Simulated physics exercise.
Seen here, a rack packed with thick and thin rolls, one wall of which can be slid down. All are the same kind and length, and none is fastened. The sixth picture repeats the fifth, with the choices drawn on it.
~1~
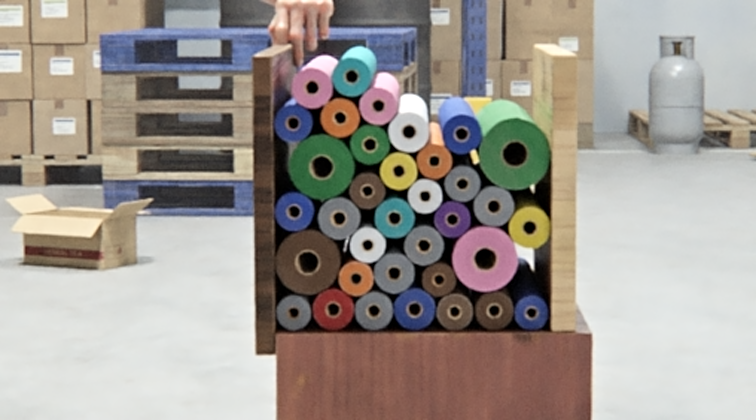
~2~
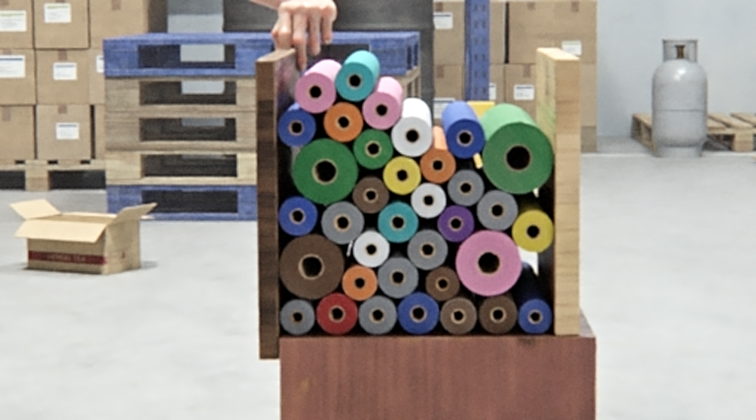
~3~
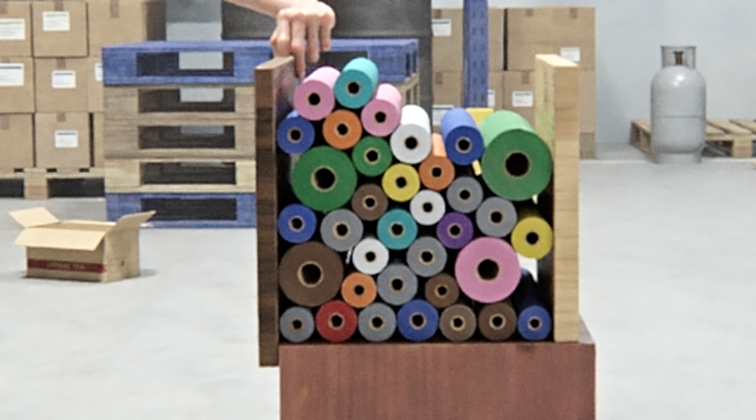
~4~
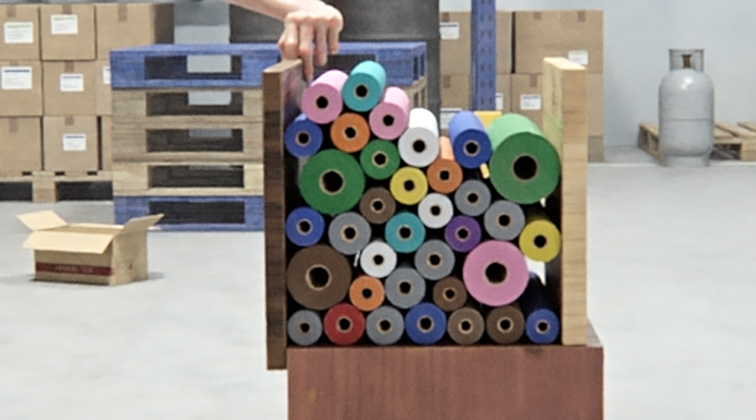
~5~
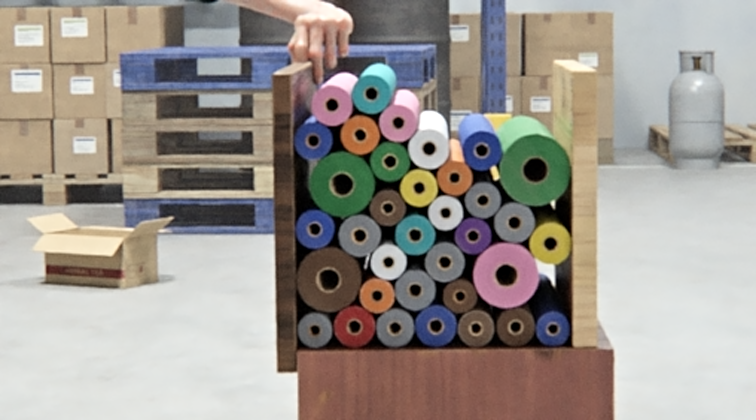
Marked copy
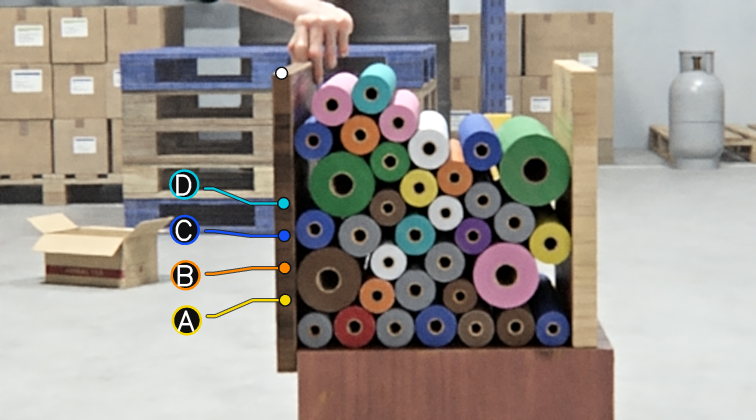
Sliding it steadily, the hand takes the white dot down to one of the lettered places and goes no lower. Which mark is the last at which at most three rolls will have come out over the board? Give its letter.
C is the limit.
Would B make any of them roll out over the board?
At B: Yes.
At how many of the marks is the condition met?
Two of them.
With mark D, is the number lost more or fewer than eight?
It loses fewer than eight.
On the copy, A at (286, 300); B at (285, 268); C at (285, 235); D at (284, 203); the white dot at (282, 73).
On C. First, top of the board (294, 147).
Then, top of the board (295, 231).
Finally, top of the board (295, 234), two out over the board.
By contrast, A more than three out over the board; B more than three out over the board; D two out over the board.
